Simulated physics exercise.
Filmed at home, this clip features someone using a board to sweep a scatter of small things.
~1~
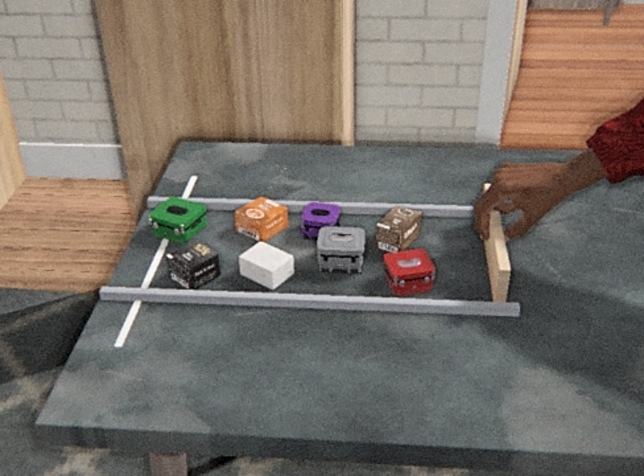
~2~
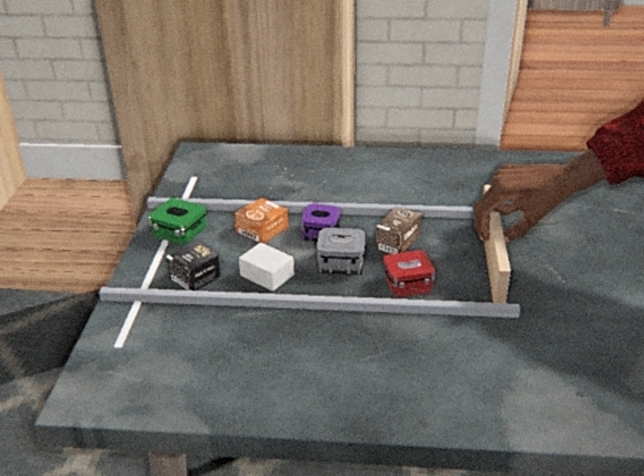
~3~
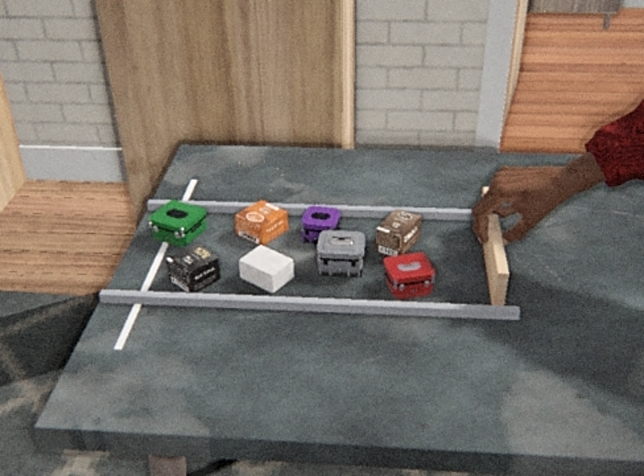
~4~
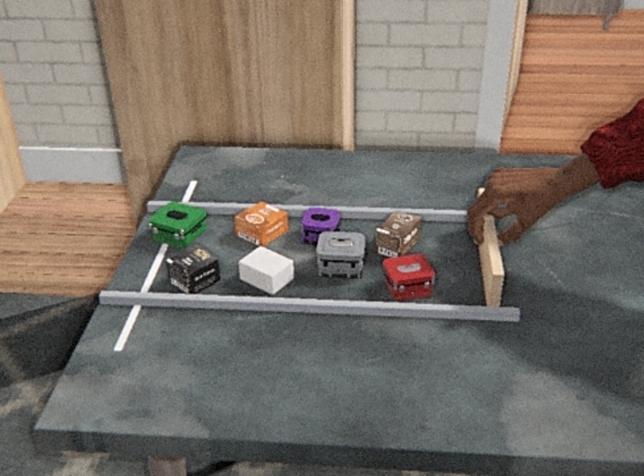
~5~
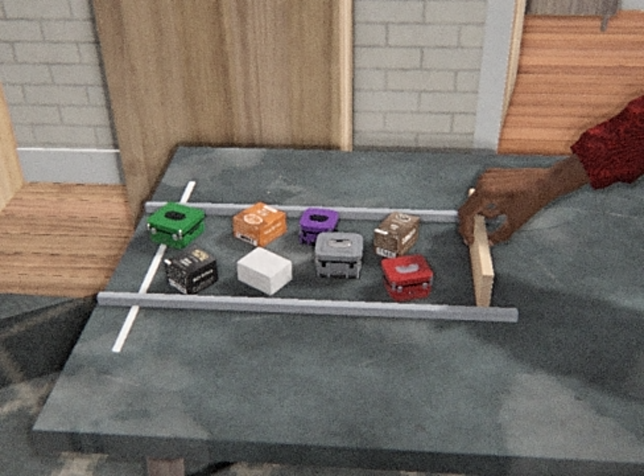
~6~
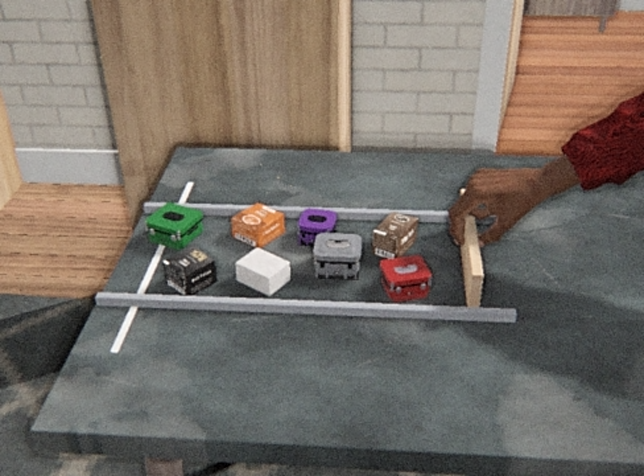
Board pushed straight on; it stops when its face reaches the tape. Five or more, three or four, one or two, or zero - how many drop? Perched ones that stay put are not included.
Fallen: At least five.
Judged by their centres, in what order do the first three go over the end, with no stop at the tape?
In order: The green case, then the black box, then the orange box.
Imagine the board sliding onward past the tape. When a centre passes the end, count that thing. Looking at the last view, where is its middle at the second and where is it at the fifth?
The middle is at about (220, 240), later at about (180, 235).
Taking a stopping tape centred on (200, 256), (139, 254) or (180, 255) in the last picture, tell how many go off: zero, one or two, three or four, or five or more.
For each place: Three or four; five or more; 3 or 4.
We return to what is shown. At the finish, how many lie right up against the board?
2 of them.
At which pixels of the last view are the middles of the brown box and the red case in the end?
Brown box: About (149, 230); red case: About (128, 265).
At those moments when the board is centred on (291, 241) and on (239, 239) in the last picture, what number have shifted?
One spot: 8. Other spot: 8.
Soon after, none off yet; green case at rest near (175, 226); black box at rest near (190, 272); orange box at rest near (258, 225).
After that, none off yet; green case displaced about its own width near (140, 224); black box displaced about its own width near (141, 273); orange box displaced well along near (183, 224).
In the end, the number that fall off is five or more; gone, grey case, purple case, white block, orange box, black box and green case.
